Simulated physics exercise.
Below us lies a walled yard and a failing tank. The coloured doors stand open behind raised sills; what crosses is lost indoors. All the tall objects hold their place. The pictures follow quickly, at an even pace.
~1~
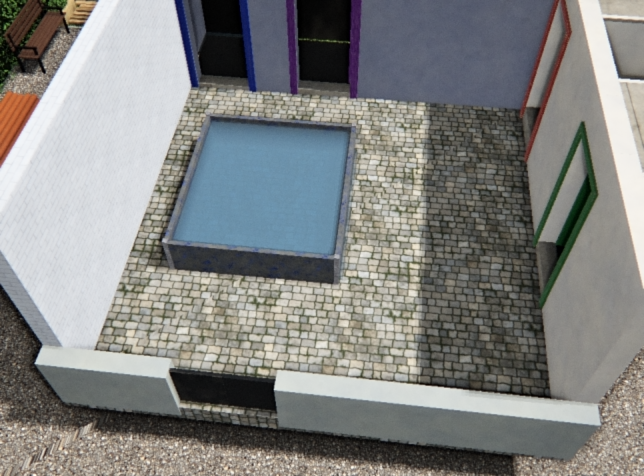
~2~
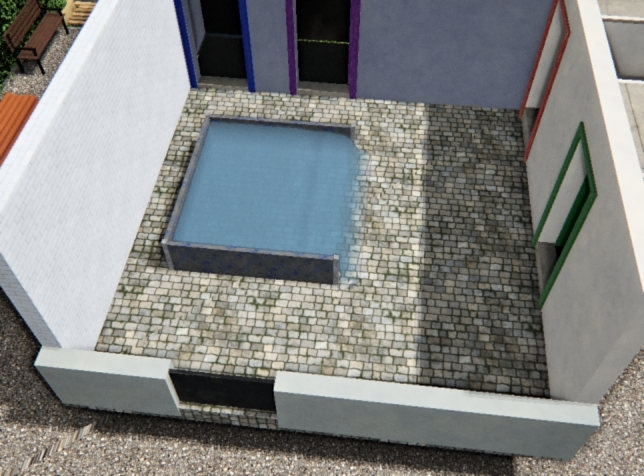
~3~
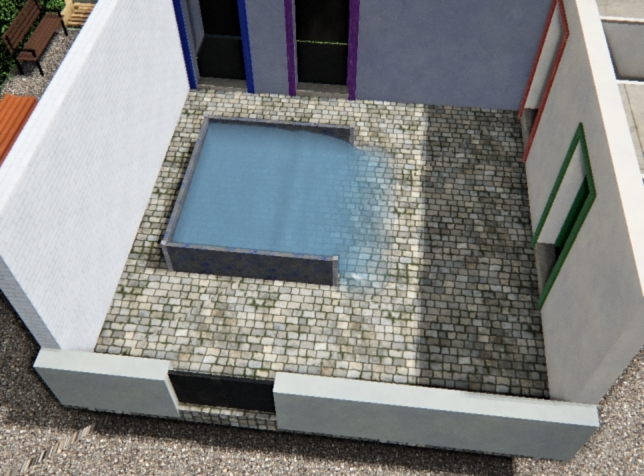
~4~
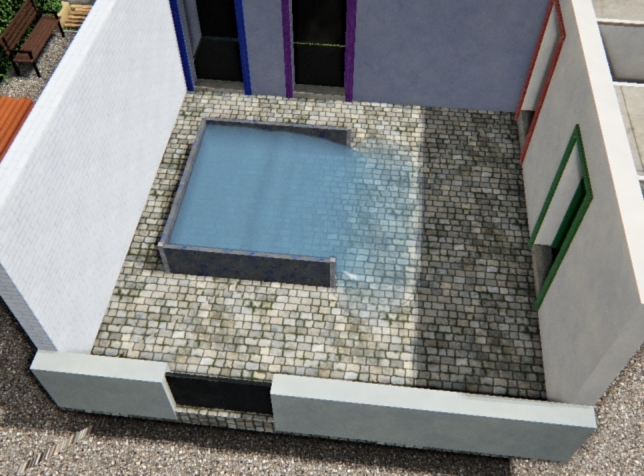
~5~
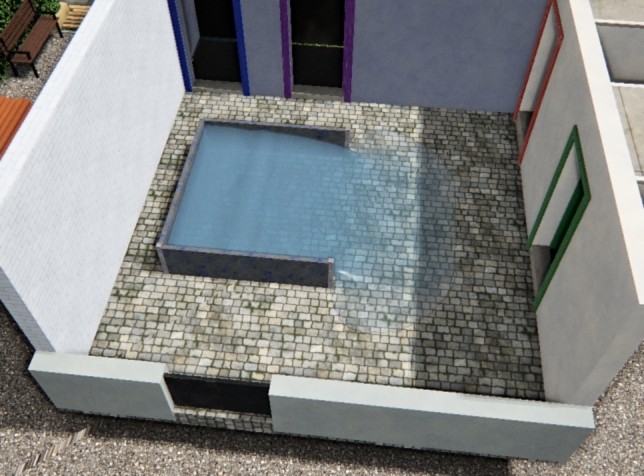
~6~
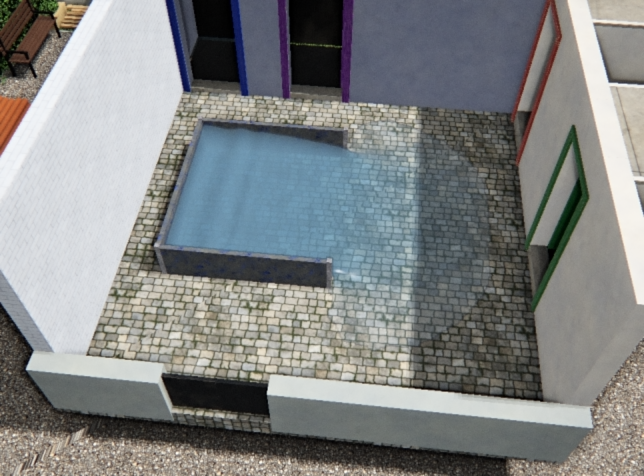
In a walled paved yard, water pours from the tank's open right side and spreads rightward.
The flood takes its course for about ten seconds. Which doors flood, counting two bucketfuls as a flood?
The blue door floods; the red door holds within the limit; the purple door holds within the limit; the green door floods.
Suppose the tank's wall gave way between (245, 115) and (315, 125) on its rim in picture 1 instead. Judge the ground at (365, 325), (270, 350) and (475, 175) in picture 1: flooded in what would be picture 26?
As listed: Dry, no water, wet.
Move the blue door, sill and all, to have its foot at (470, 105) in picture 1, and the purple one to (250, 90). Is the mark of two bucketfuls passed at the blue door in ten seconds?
One by one: The blue door passes that mark.
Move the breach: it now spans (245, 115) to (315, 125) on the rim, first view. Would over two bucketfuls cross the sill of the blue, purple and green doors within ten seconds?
The blue one floods; the purple one takes more; the green one is under.
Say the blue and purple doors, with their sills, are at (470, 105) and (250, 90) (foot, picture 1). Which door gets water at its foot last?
It is the purple-painted one.
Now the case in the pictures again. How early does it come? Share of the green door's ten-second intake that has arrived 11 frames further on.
About 40 per cent.
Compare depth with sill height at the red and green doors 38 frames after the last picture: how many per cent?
About 30 and 70 per cent.
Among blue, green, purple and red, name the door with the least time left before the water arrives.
It is the one in green.
A moment on, water covers 45 % of the floor; the blue door not reached, the red door wet at the sill, nothing in, the purple door not reached, the green door under two buckets in.
Next, water covers 50 % of the floor; the blue door not reached, the red door wet at the sill, nothing in, the purple door not reached, the green door over two buckets in.
Then, water covers 55 % of the floor; the blue door not reached, the red door under two buckets in, the purple door not reached, the green door far over two buckets in.
Later, water covers 95 % of the floor; the blue door wet at the sill, nothing in, the red door under two buckets in, the purple door wet at the sill, nothing in, the green door far over two buckets in.
In the end, water covers 100 % of the floor; the blue door over two buckets in, the red door under two buckets in, the purple door wet at the sill, nothing in, the green door far over two buckets in.
